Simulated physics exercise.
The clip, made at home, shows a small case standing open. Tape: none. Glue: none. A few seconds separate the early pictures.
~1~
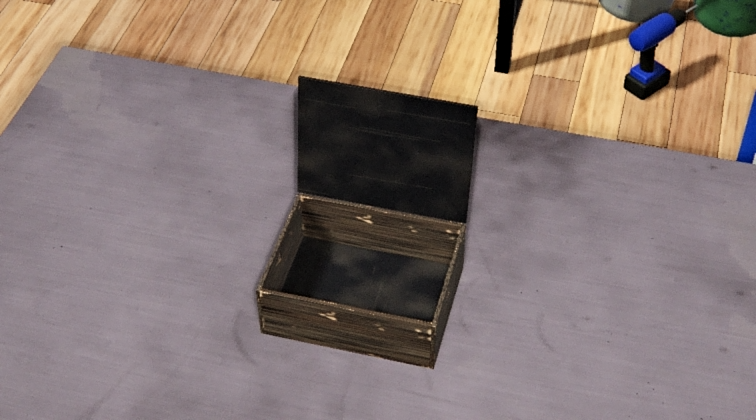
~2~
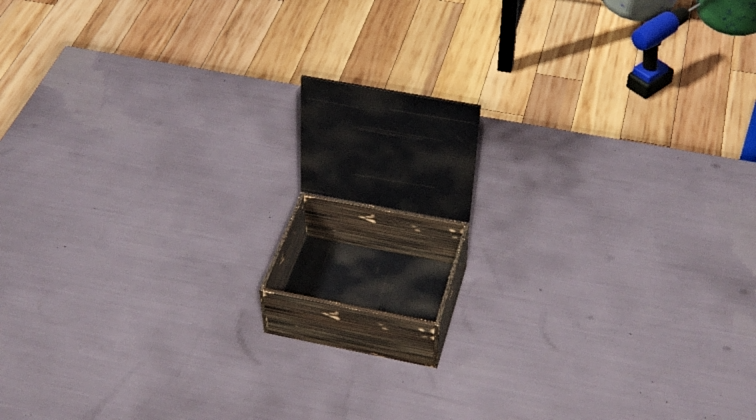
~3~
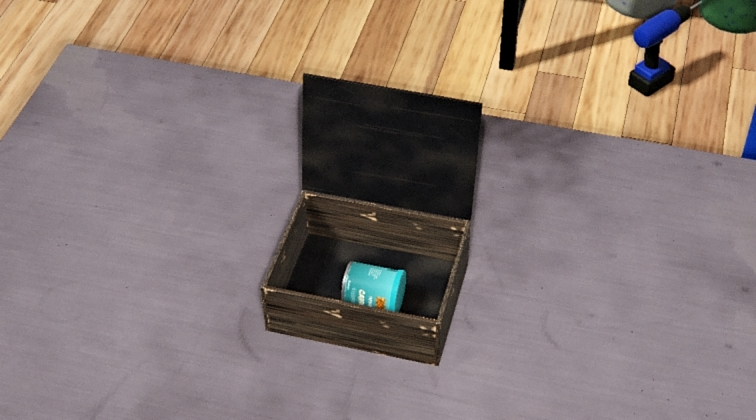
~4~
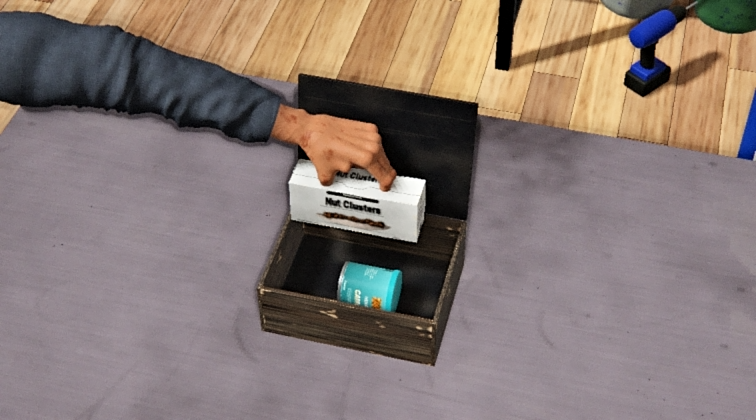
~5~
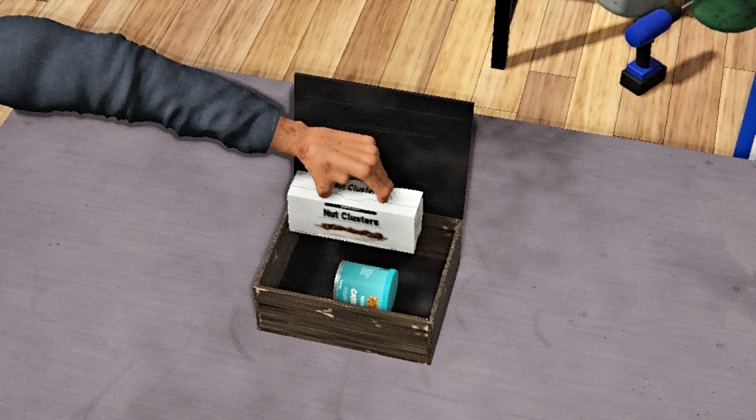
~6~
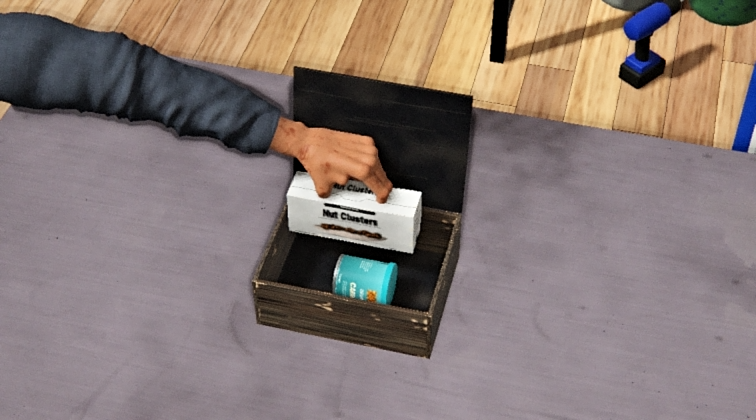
Open wooden box sitting empty, then holding a turquoise tin, before a hand from the left holds a white carton nearly still above it.
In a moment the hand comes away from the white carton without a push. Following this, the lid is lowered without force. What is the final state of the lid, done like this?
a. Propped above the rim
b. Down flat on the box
Answer: B.
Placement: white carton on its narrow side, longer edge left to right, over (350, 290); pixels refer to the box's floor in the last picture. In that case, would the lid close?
With this placement the lid lies closed.
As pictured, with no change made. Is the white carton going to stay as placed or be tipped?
By the end the white carton has kept its angle.
Then, 1.10 s after the last picture, lid starting down; white carton slid a little near (355, 244).
Then, 1.60 s after the last picture, lid 57° above the rim; white carton slid a little near (355, 244).
Then, 1.90 s after the last picture, lid 22° above the rim; white carton slid a little near (355, 244).
At rest, lid shut; moved from the start, white carton; turquoise tin in place. Seen from the same camera at the end, white carton near (355, 244).
